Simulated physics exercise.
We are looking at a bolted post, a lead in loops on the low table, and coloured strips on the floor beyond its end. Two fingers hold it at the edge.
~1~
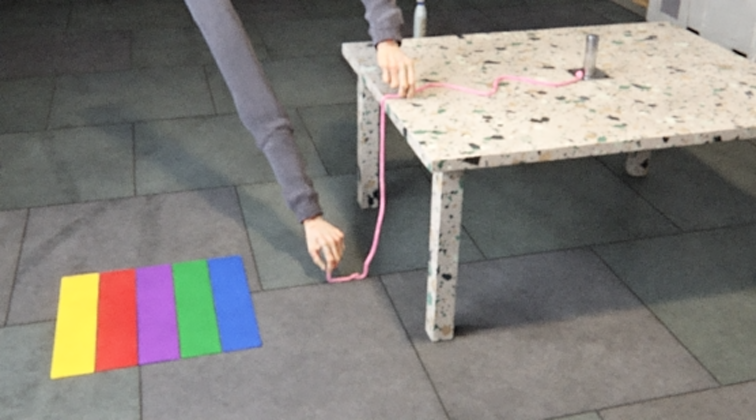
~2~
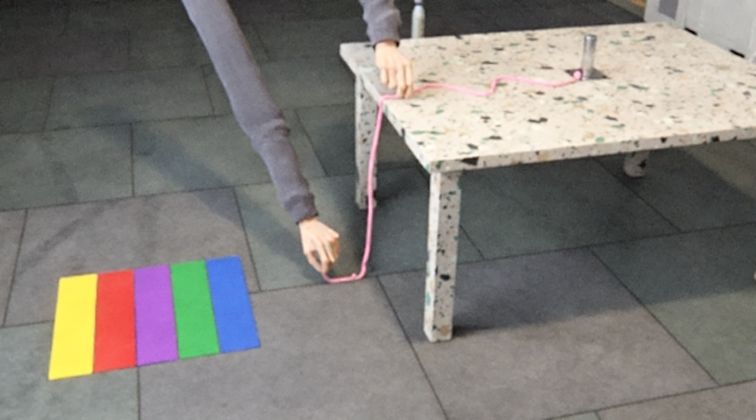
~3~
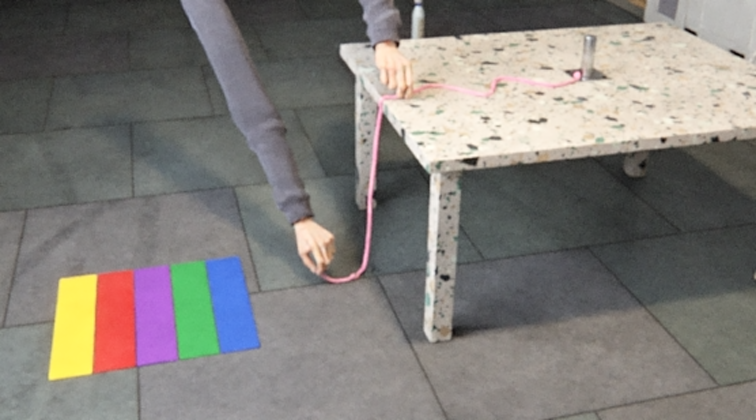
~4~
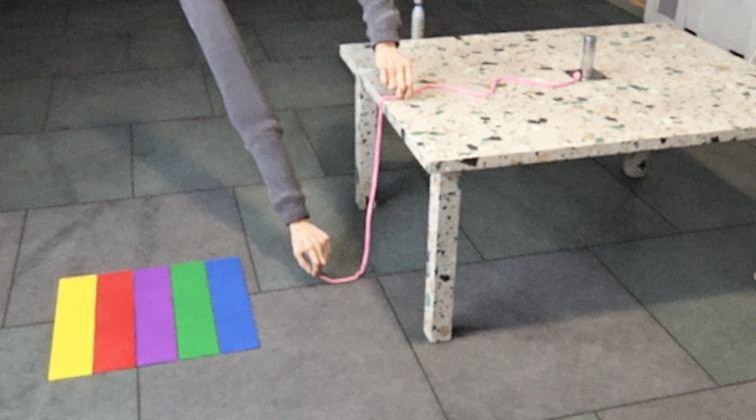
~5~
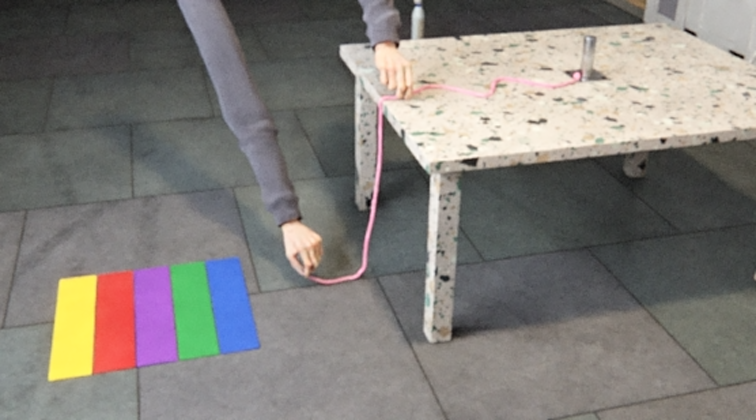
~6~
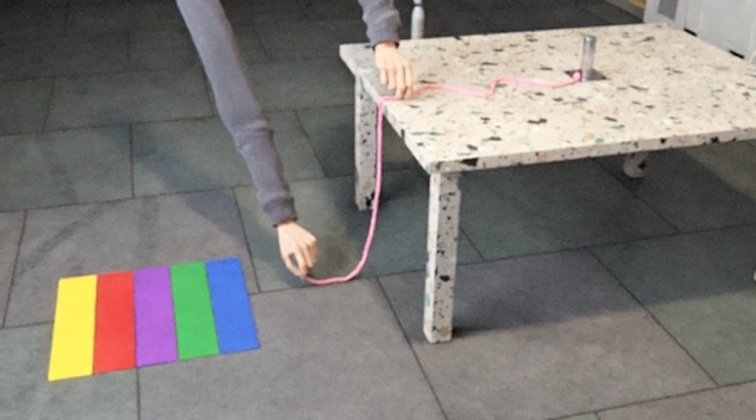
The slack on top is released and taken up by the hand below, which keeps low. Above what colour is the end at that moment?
The end stops over the red strip.
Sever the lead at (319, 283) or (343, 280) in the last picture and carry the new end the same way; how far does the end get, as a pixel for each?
Near (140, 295) and (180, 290).
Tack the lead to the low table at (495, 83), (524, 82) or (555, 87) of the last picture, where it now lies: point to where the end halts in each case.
Try by try, around (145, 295), (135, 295) and (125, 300).
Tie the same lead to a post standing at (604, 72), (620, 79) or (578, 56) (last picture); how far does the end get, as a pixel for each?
About (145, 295), (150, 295) and (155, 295).
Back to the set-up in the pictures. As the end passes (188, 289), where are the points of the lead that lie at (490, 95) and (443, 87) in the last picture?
About (439, 90), and the other about (390, 96).
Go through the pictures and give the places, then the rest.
End (327, 269); blue (239, 330); green (199, 336); purple (159, 342); red (116, 348); yellow (74, 355), in the first frame.
End (322, 270); lead through (562, 85) (494, 83) (438, 86) (381, 113) (371, 189) (365, 262), in the second frame.
End (318, 271), in the third frame.
End (313, 272); lead through (562, 85) (494, 84) (438, 86) (381, 113) (374, 190) (364, 264), in the fourth frame.
End (305, 273), in the fifth frame.
End (300, 274); lead through (562, 85) (494, 84) (438, 87) (381, 114) (378, 190) (362, 264), in the sixth frame.
Soon after, end near (188, 289); over green.
Then, end near (139, 296); over purple.
At full stretch, end near (111, 300); over red. It gets as far as the red strip.
